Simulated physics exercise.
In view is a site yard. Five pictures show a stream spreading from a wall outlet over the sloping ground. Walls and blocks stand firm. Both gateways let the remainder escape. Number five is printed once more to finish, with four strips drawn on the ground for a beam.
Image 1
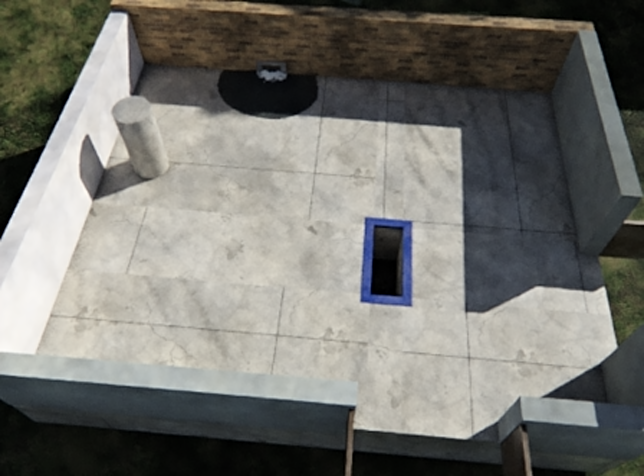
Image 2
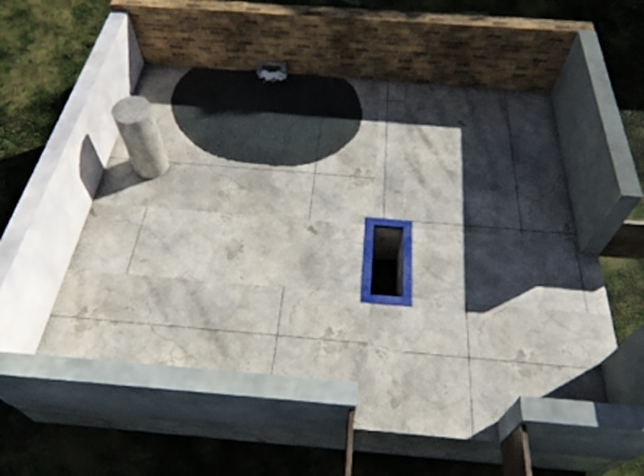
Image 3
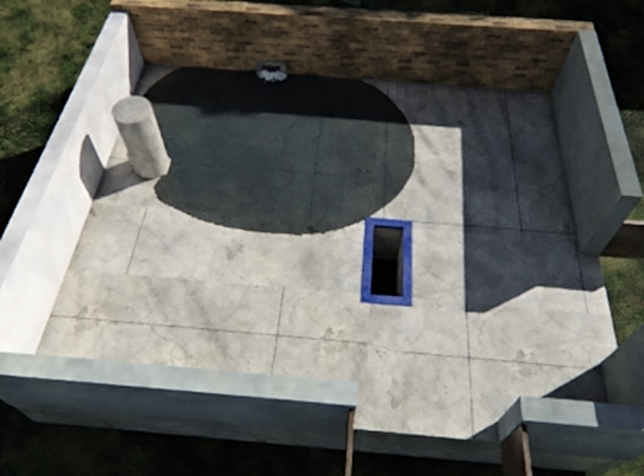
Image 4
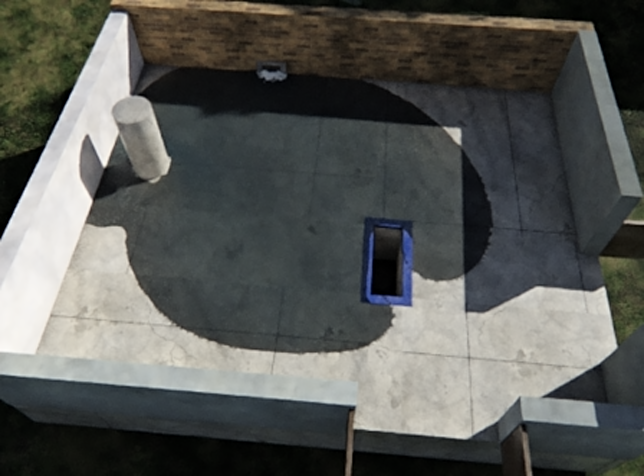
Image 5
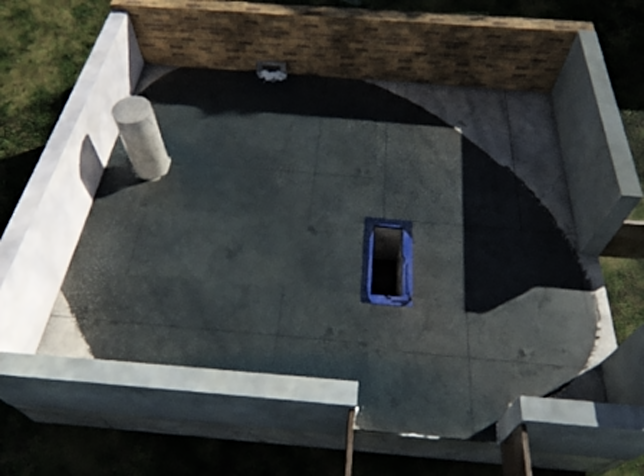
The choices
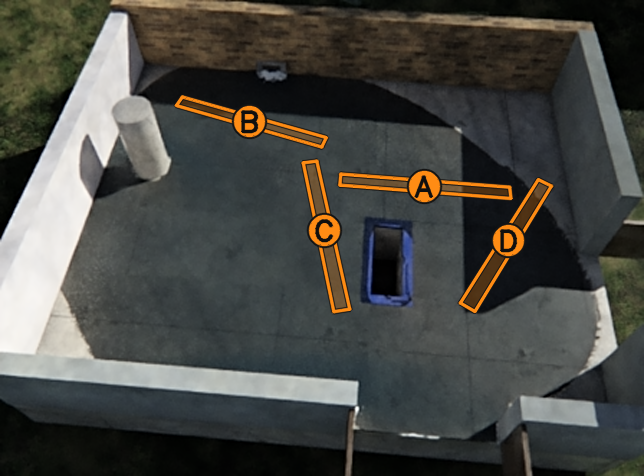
A dark sheet of water spreads across the pale concrete floor of a walled site yard, seen from high above by a still camera. A brick wall runs along the back, a grey pillar stands at left, a blue-edged drain pit sits right of centre, and openings break the near and right walls. From the small outfall at the back, the water widens forward, passes the pillar, wraps around the pit and enters it, then covers most of the floor.
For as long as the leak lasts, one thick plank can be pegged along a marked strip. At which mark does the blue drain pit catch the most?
Use place D.
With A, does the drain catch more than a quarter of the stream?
No, it does not.
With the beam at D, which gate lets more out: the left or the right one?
More leaves on the left.
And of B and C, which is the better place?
The answer is C.
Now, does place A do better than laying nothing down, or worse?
Place A is worse.
In orange, A from (340, 179) to (510, 192); B from (179, 101) to (324, 142); C from (310, 162) to (341, 310); D from (467, 307) to (544, 182).
For place A, about 11 % of the stream goes into the blue drain pit, about 89 % out by the gates.
For place B, about 9 % of the stream goes into the blue drain pit, about 91 % out by the gates.
For place C, about 13 % of the stream goes into the blue drain pit, about 87 % out by the gates.
For place D, about 22 % of the stream goes into the blue drain pit, about 78 % out by the gates.
